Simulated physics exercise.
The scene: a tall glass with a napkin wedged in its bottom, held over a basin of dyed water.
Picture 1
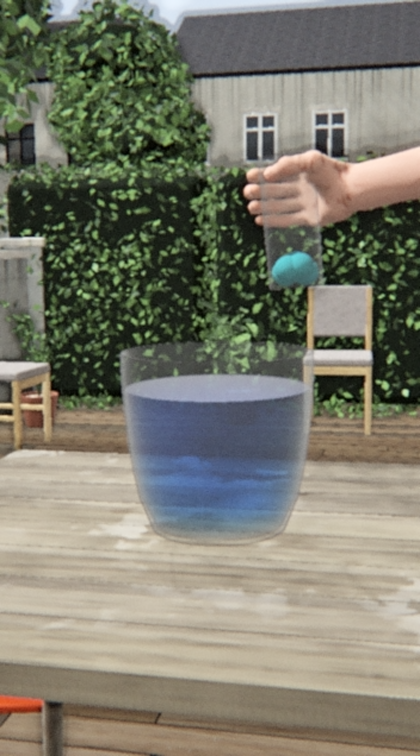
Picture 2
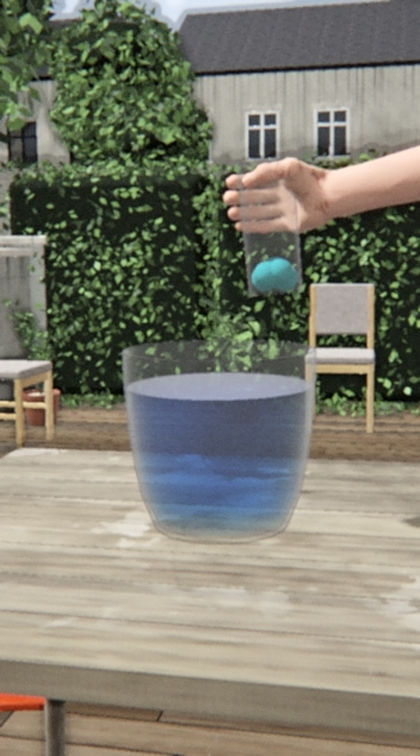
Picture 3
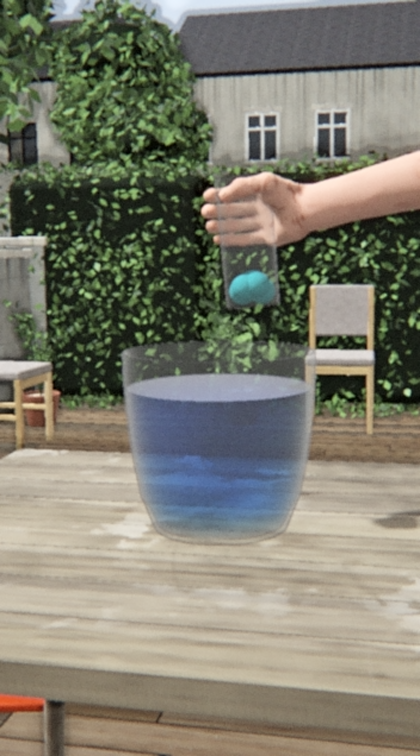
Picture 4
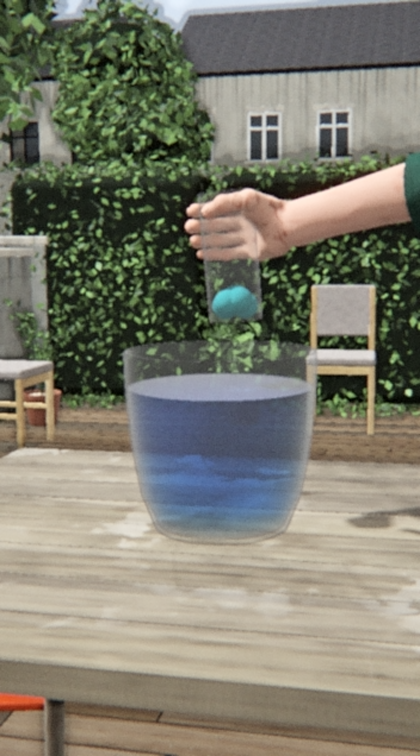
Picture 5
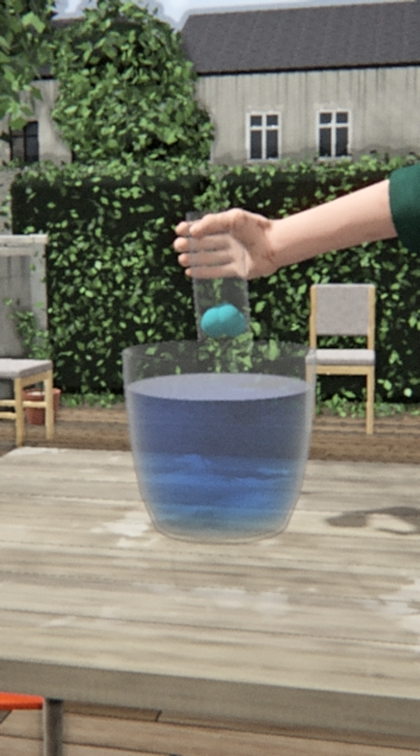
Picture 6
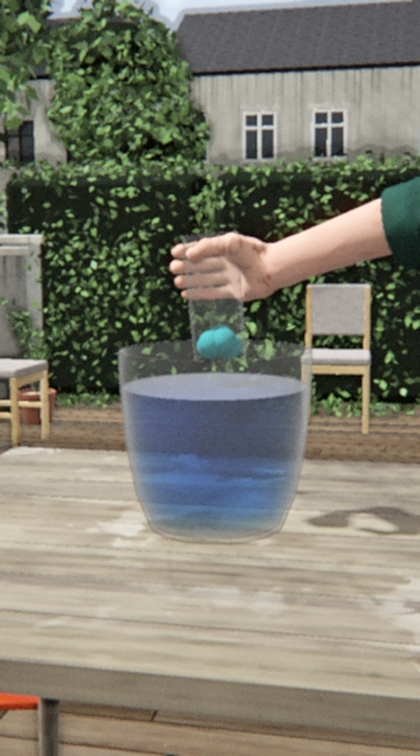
A hand held a clear glass with a blue-green lump at its bottom above a large see-through tub of blue water on a wooden table, then moved it left and lowered it toward the water.
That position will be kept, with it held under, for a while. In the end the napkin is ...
Wet through.
Shortly, the tall glass enters the dyed water.
Then, dyed water pours in as the air escapes.
At the finish, the tall glass is under, flooded, and the napkin is wet.
